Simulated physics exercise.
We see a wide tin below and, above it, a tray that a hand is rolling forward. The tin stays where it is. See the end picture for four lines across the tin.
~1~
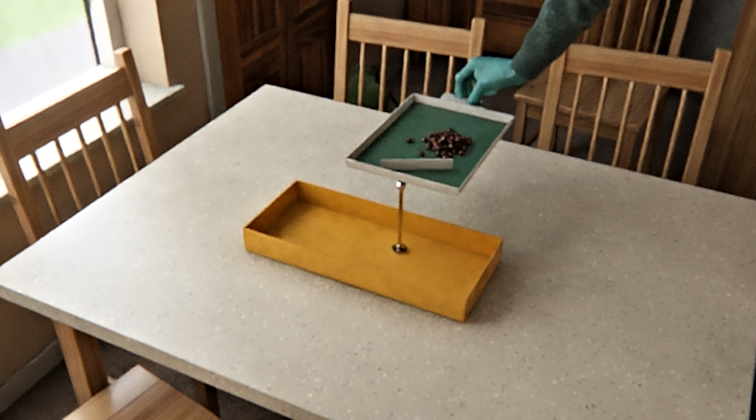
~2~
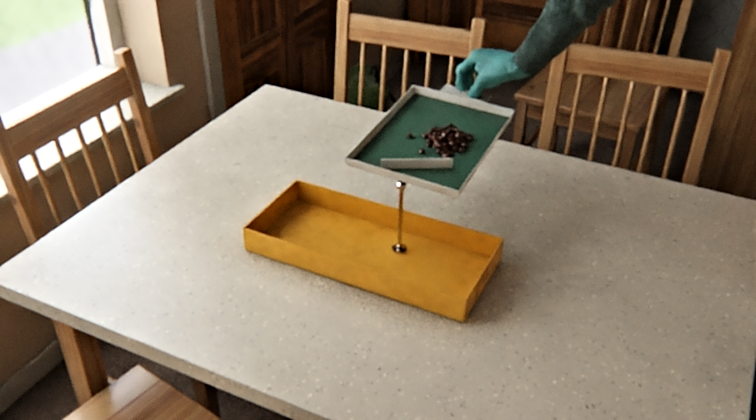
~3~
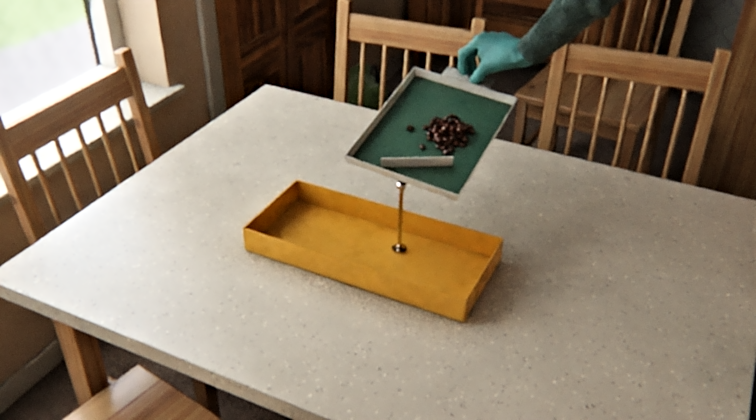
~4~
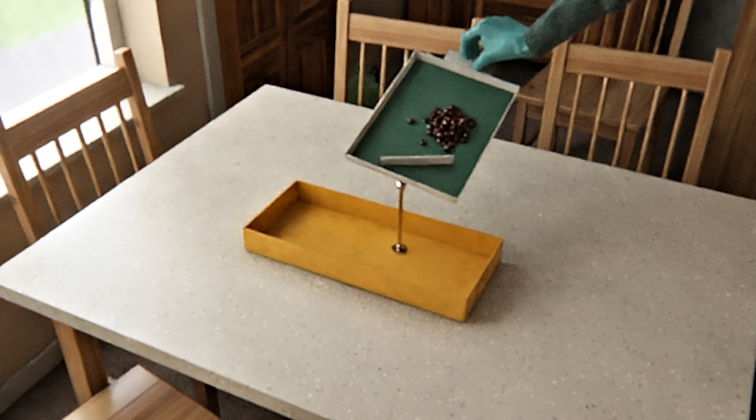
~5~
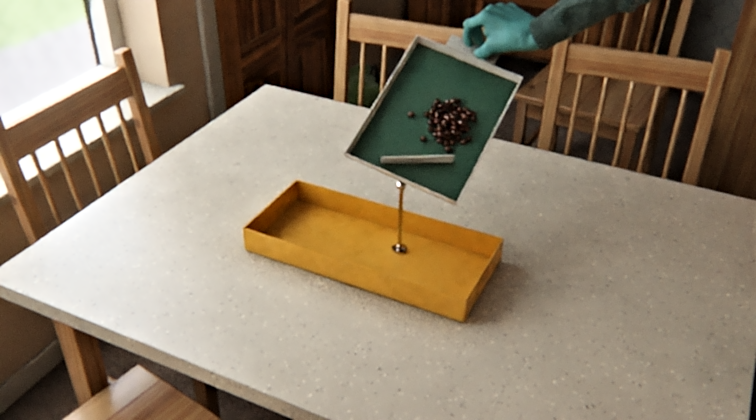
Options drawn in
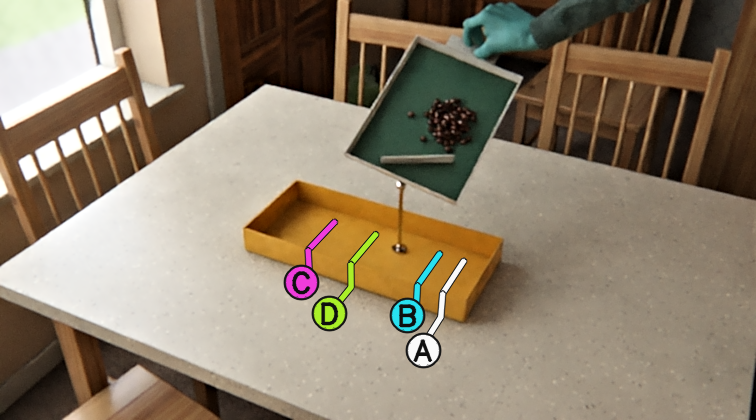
The video shows a gloved hand steadily raising the back edge of a green tray on a thin post above a wide yellow tin, tilting it forward while small dark chocolate drops sit behind a pale strip.
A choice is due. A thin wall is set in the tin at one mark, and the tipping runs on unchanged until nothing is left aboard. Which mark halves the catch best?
Use line B.
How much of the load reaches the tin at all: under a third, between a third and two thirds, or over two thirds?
About that: Over two thirds.
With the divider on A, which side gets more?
The left side.
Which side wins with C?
The right side.
On the marked copy, line A crosses the front rim at (443, 292); line B crosses the front rim at (417, 284); line C crosses the front rim at (308, 249); line D crosses the front rim at (351, 263).
If A is chosen, of what is caught, the whole lot on the left of the divider, none at all on the right.
If B is chosen, of what is caught, close to half on the left of the divider, close to half on the right.
If C is chosen, of what is caught, none at all on the left of the divider, the whole lot on the right.
If D is chosen, of what is caught, none at all on the left of the divider, the whole lot on the right.
